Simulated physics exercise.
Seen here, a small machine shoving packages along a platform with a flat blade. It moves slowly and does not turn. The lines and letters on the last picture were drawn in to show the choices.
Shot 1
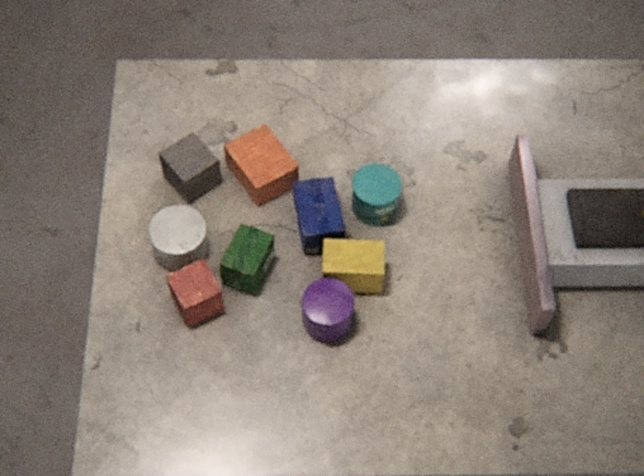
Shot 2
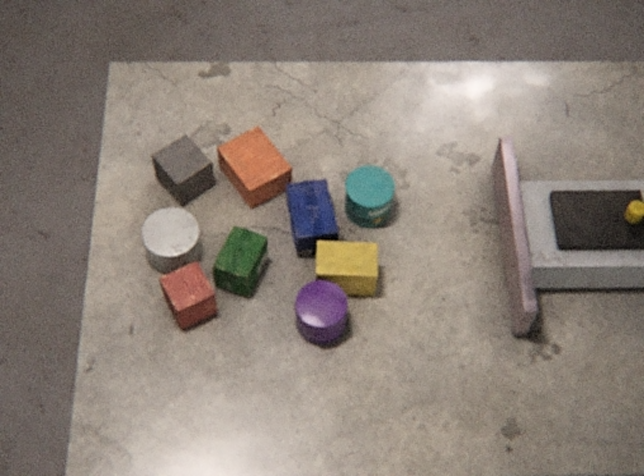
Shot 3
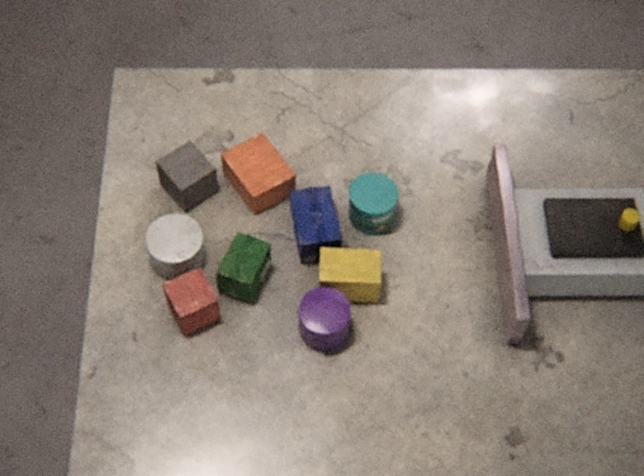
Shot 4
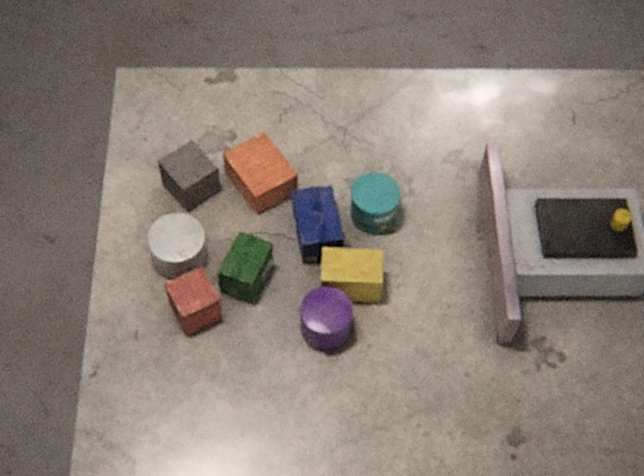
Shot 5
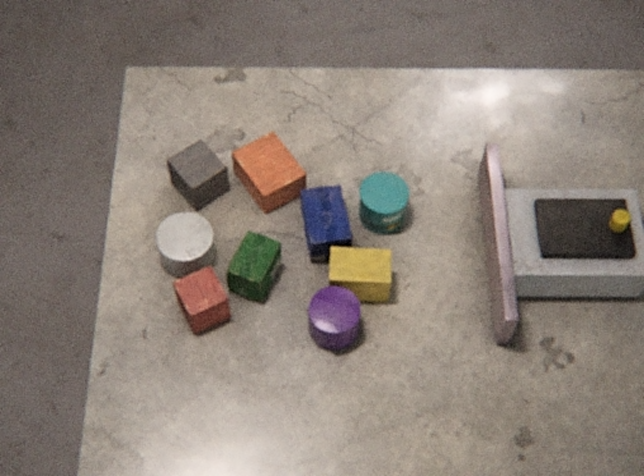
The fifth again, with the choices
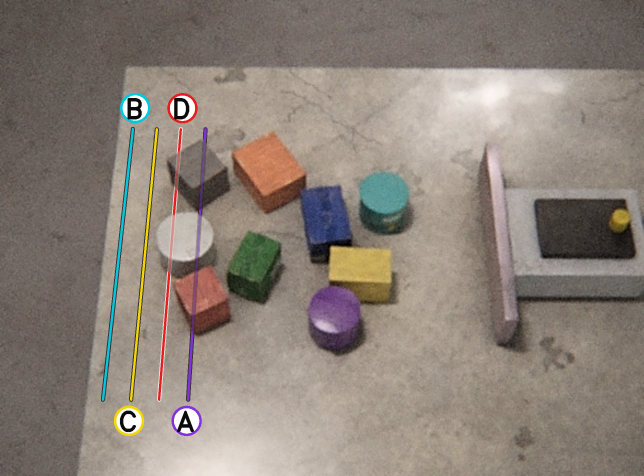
A grey machine with a flat, pale pinkish blade sits at the right of a worn concrete-like platform, seen from high above. To its left, grey, orange, blue, green, red and yellow blocks cluster with white, turquoise and purple cylinders. The machine slides slowly left without turning, then barely moves, while the blocks and cylinders stay put and the camera shakes slightly.
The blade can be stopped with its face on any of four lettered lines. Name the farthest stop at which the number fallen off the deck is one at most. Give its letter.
At A, and not beyond.
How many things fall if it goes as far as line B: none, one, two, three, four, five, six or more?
Six or more.
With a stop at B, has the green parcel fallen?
By then, yes.
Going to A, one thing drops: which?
The white canister.
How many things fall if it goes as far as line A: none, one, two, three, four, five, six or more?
By then, one.
On the marked copy, A at (197, 254); B at (119, 254); C at (145, 254); D at (171, 254).
With A. Early on, robot (468, 227); turquoise pail (357, 203); yellow crate (354, 276).
Further on, robot (358, 226); white canister (160, 238); red crate (184, 310).
At the end, robot (275, 226); white canister over the edge; green parcel (111, 265); one fallen.
As for the rest, B drops eight; C drops three; D drops three.
